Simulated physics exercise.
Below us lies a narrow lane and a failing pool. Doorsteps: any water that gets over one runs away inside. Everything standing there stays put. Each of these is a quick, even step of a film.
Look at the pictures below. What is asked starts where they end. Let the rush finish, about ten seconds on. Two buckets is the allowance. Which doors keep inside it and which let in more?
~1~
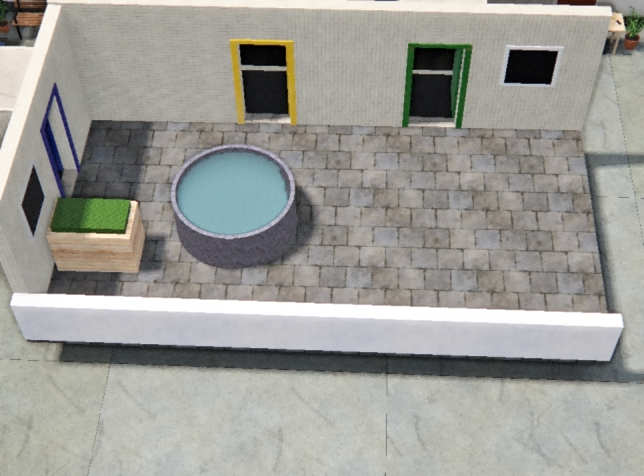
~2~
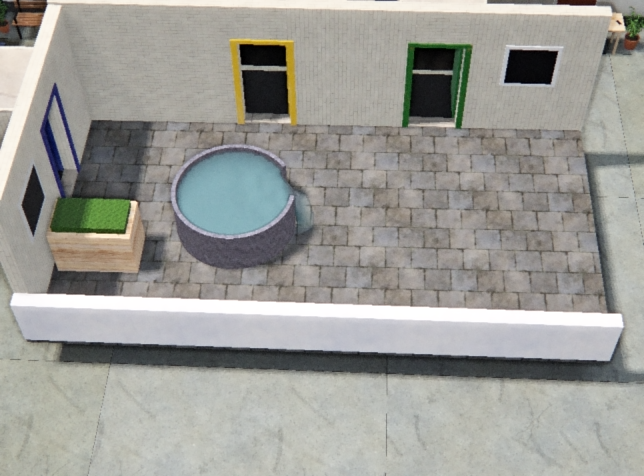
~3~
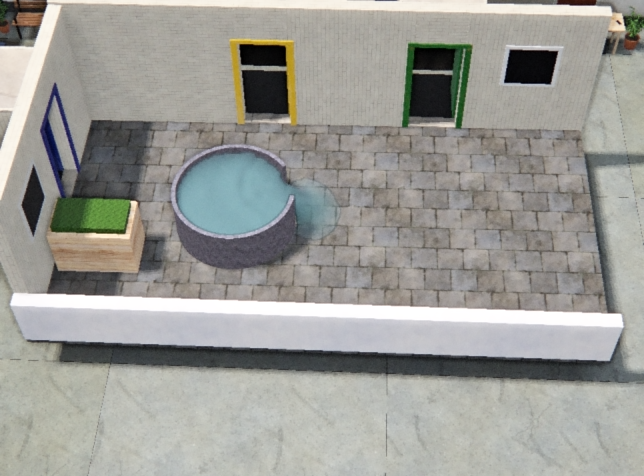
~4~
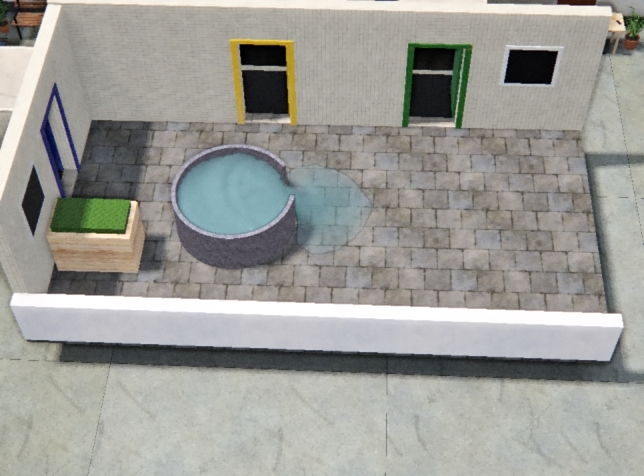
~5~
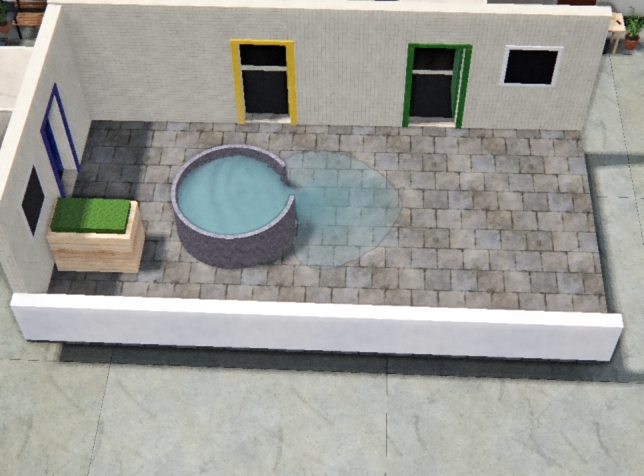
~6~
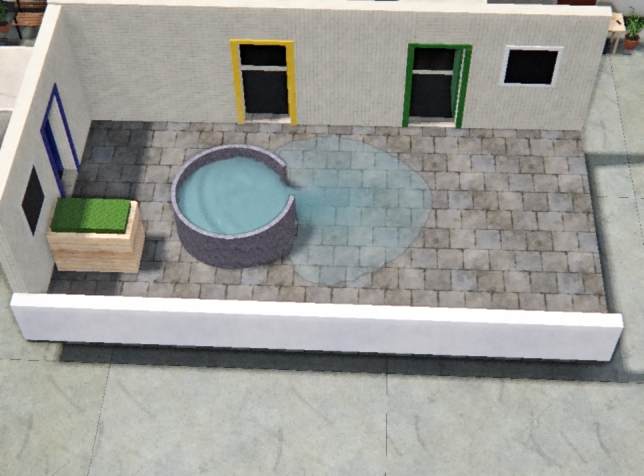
One by one: The green door will allow in an excess. The yellow door will allow in no excess. The blue door will allow in no excess.
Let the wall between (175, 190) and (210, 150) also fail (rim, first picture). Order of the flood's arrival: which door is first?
I'd say the blue one.
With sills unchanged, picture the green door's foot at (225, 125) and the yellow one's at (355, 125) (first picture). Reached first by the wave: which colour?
The yellow one.
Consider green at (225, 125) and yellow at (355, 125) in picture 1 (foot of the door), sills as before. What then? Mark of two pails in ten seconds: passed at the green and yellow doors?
Green door stays within it, yellow door tops the limit.
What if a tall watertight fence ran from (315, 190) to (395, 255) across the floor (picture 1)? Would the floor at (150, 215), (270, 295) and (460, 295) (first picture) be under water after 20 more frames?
Outcome per location, in sequence: Unsoaked, soaking, soaking.
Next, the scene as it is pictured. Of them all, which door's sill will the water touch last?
Answer: The blue one.
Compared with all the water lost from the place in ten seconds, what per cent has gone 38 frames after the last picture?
My figure: 75 percent.
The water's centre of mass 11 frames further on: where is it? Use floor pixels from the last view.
That comes out near (315, 212).
A moment on, water covers 35 % of the floor; the green door under two buckets in, the yellow door not reached, the blue door not reached.
Next, water covers 55 % of the floor; the green door over two buckets in, the yellow door wet at the sill, nothing in, the blue door not reached.
Then, water covers 60 % of the floor; the green door over two buckets in, the yellow door wet at the sill, nothing in, the blue door not reached.
Later, water covers 60 % of the floor; the green door far over two buckets in, the yellow door wet at the sill, nothing in, the blue door not reached.
In the end, water covers 60 % of the floor; the green door far over two buckets in, the yellow door wet at the sill, nothing in, the blue door wet at the sill, nothing in.
